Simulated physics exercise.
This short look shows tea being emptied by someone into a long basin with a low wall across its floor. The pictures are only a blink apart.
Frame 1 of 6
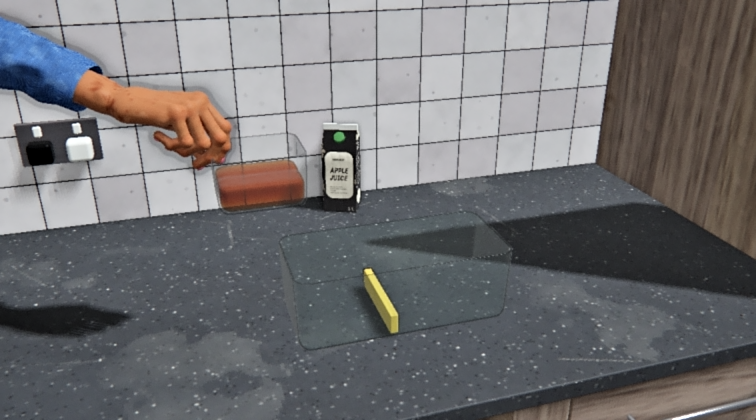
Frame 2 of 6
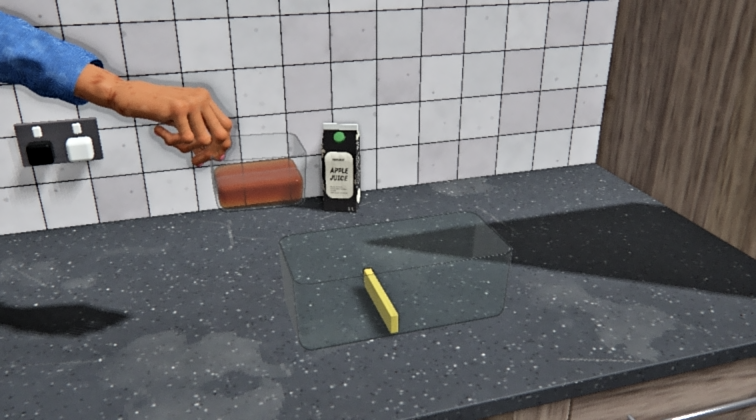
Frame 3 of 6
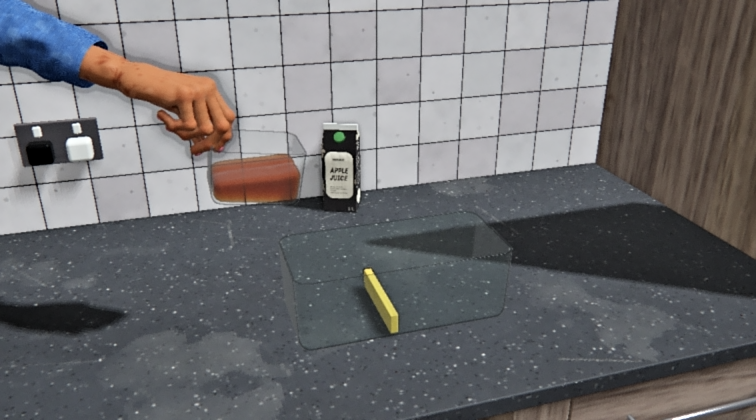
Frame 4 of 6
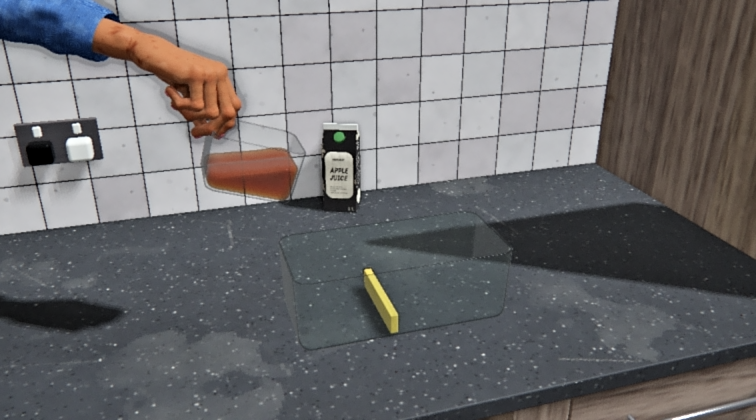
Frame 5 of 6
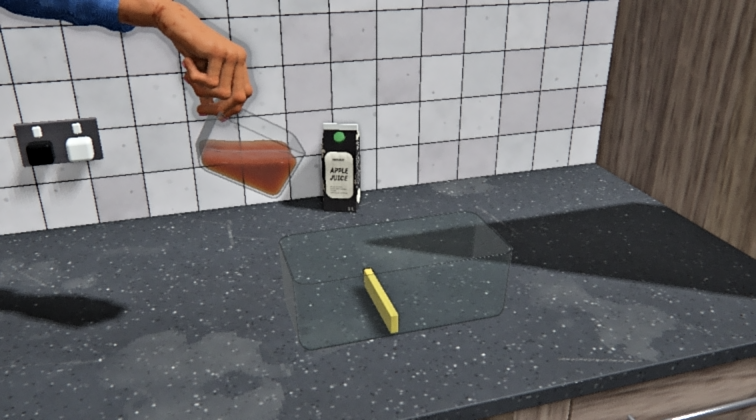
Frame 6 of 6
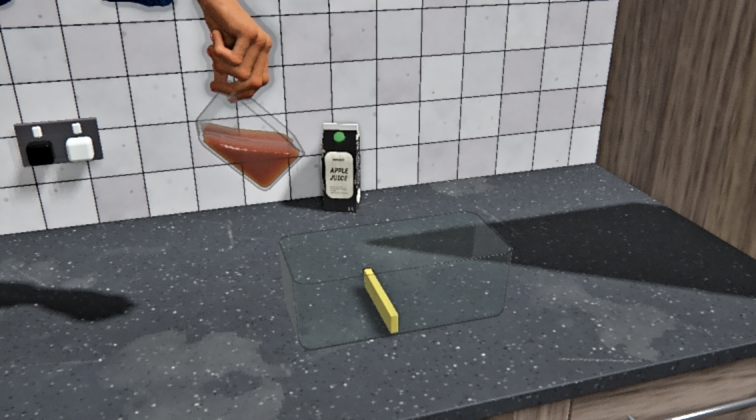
To begin with, a hand hovers by a clear container of reddish-brown tea beside an apple juice carton, behind a long, clear basin with a low yellow wall across its floor. The hand then moves right as the container lifts and tilts increasingly rightward, its tea shifting inside while the basin stays still.
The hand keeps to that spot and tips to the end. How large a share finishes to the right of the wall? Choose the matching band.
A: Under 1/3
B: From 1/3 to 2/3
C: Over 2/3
B, from 1/3 to 2/3.
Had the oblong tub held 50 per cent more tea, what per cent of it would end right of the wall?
It comes to around 70 percent.
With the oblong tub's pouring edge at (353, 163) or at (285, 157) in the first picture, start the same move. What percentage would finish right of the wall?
Close to 85 in a hundred, then close to 15 in a hundred.
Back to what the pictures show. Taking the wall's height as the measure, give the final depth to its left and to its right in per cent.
It settles around 20 on the left side and around 20 on the right side.
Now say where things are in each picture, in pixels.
In the first picture, it leans 0°; its right rim is at (300, 145); the tea meets the walls at (216, 177) and (299, 168); the long basin's rim runs from (286, 261) to (493, 231); the wall's top is at (380, 292).
In the second picture, it leans 2°; its right rim is at (300, 145); the tea meets the walls at (215, 177) and (298, 166).
In the third picture, it leans 8°; its right rim is at (300, 145); the tea meets the walls at (211, 173) and (296, 161).
In the fourth picture, it leans 18°; its right rim is at (300, 145); the tea meets the walls at (205, 164) and (293, 156).
In the fifth picture, it leans 31°; its right rim is at (299, 145); the tea meets the walls at (200, 149) and (292, 149).
In the sixth picture, it leans 46°; its right rim is at (299, 145); the tea meets the walls at (200, 130) and (295, 141).
A moment on, the oblong tub is tipped right over and 29 per cent is still to pour, 3 is left of the wall and 0 right of it.
Next, the oblong tub is tipped right over and 3 per cent is still to pour, 22 is left of the wall and 55 right of it.
Then the oblong tub is tipped right over and 0 per cent is still to pour, 39 is left of the wall and 55 right of it.
Later the oblong tub is tipped right over and 0 per cent is still to pour, 40 is left of the wall and 55 right of it.
At rest 40 per cent lies left of the wall, 55 right of it and 5 outside.
